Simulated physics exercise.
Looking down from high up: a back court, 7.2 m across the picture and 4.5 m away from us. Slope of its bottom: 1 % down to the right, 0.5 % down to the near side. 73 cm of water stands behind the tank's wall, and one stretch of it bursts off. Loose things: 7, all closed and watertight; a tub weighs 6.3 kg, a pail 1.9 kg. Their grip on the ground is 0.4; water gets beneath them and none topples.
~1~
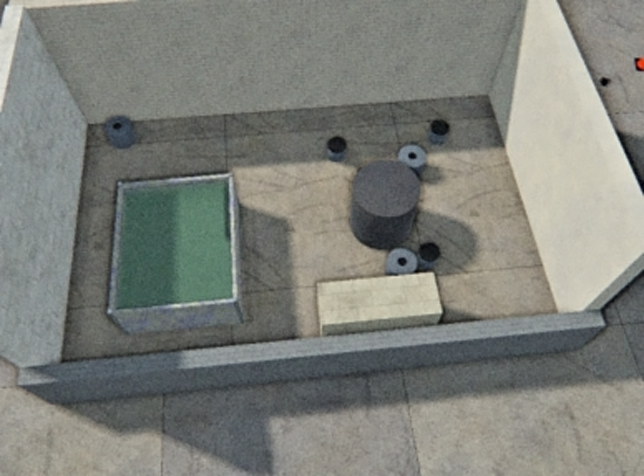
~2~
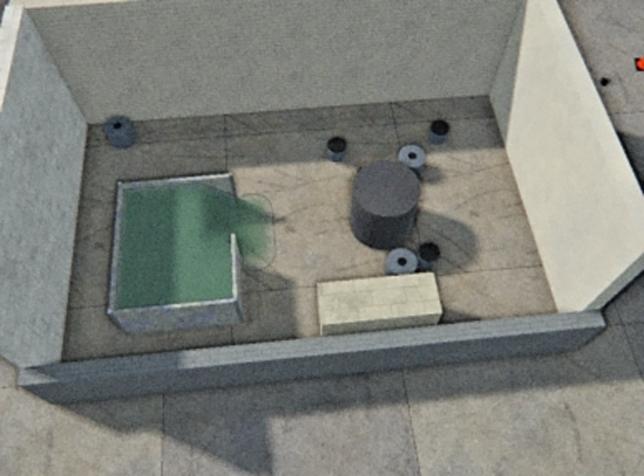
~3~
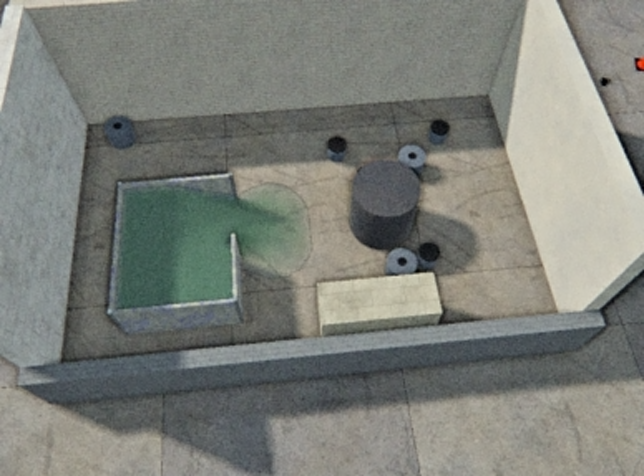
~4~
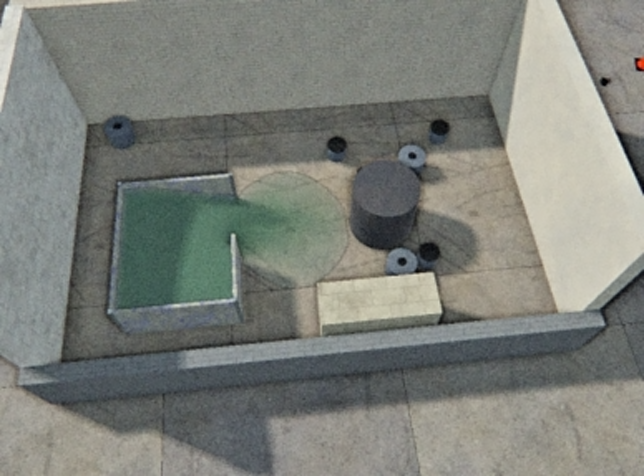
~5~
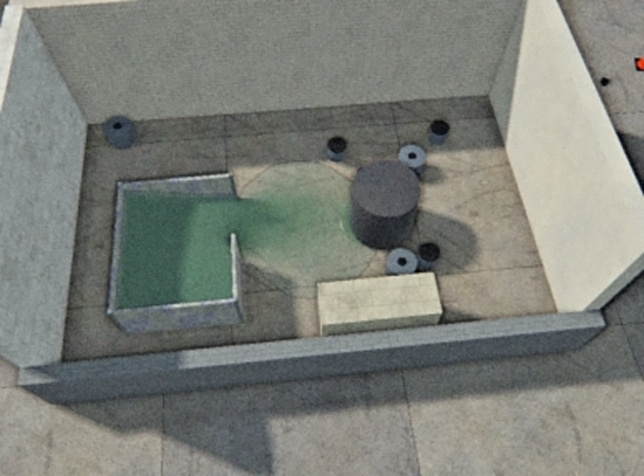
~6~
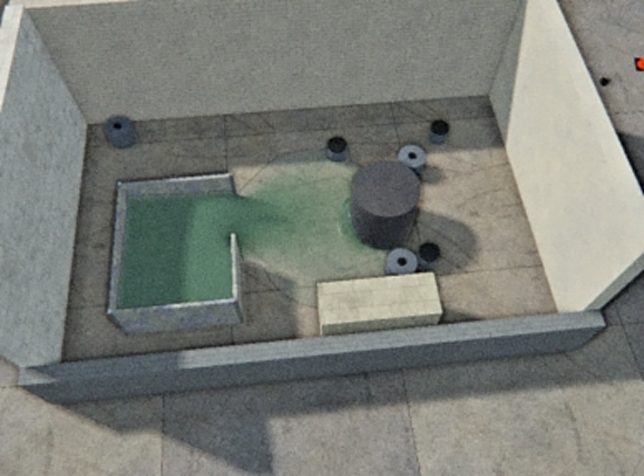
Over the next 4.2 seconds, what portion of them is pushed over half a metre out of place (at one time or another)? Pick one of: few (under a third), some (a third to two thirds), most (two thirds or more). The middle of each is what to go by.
Most.
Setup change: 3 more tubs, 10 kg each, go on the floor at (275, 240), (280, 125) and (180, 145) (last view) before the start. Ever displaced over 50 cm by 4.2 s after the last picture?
Note, in sequence: Over threshold; under threshold; under threshold.
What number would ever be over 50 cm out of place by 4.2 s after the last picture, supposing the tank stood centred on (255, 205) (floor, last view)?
6.
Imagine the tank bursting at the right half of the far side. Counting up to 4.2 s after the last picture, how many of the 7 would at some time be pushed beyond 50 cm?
Then the count would be 4.
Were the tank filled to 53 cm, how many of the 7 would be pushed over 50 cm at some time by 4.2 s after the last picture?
Under that setup the answer is 6.
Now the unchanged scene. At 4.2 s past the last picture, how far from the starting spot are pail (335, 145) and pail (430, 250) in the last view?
The first ends 200 centimetres from its start and the second 60 centimetres.
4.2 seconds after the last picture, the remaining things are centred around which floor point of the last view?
They average out to somewhere around (398, 216).
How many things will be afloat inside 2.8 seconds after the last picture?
I'd say 6 of them.
Then, 0.4 s after the last picture 1 of 7 are over 50 cm from their spots; 1 afloat.
Then, 1.5 s after the last picture 6 of 7 are over 50 cm from their spots; 6 afloat.
Then, 2.8 s after the last picture 6 of 7 are over 50 cm from their spots; 6 afloat.
Then, 4.2 s after the last picture 6 of 7 are over 50 cm from their spots, and 6 have been at some point; 6 afloat.
